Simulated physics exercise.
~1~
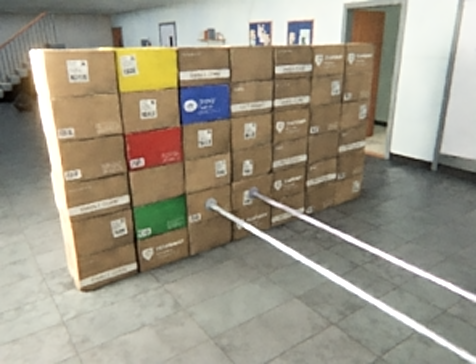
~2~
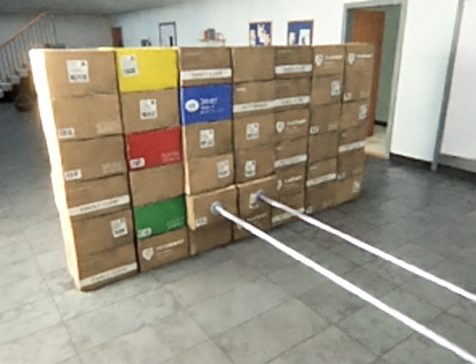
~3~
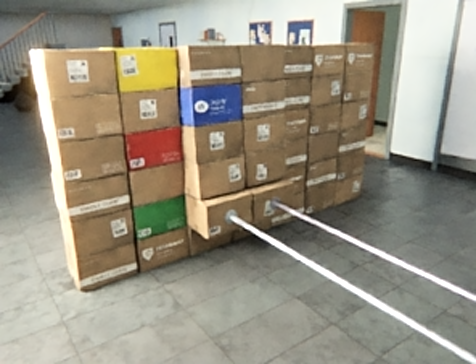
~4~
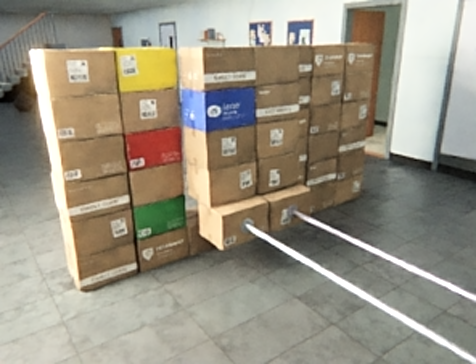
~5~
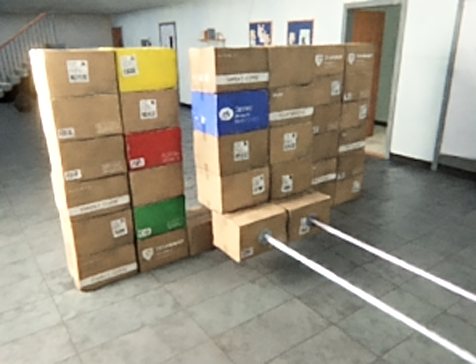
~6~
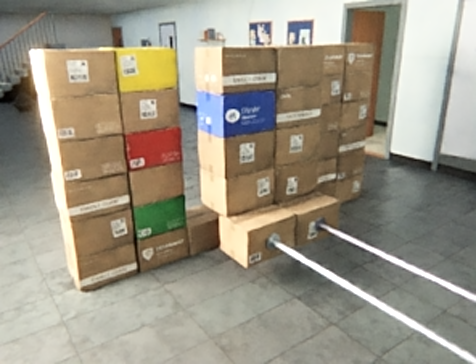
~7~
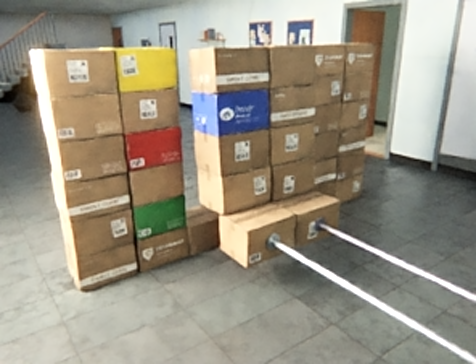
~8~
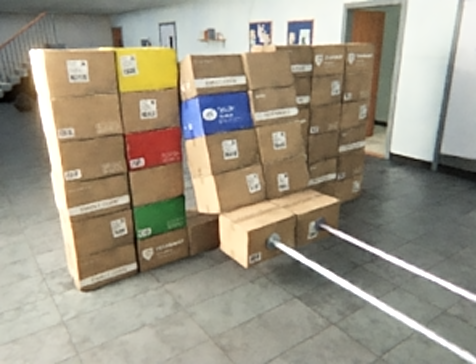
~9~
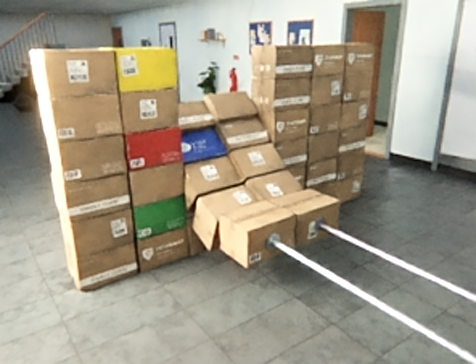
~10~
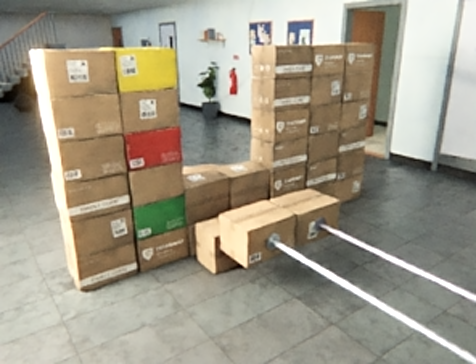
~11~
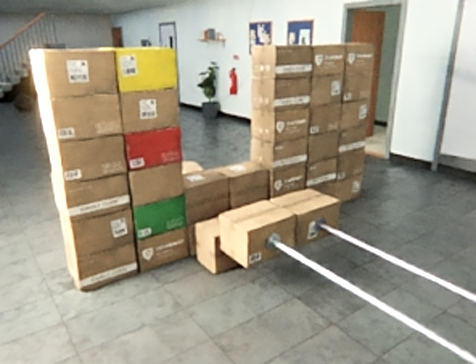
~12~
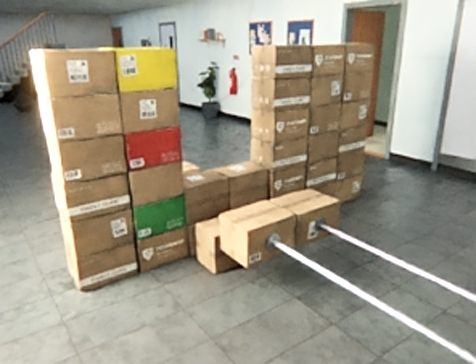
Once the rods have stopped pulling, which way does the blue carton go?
The blue carton moves down, tipping back with its stack and dropping into the gap until it can no longer be seen.
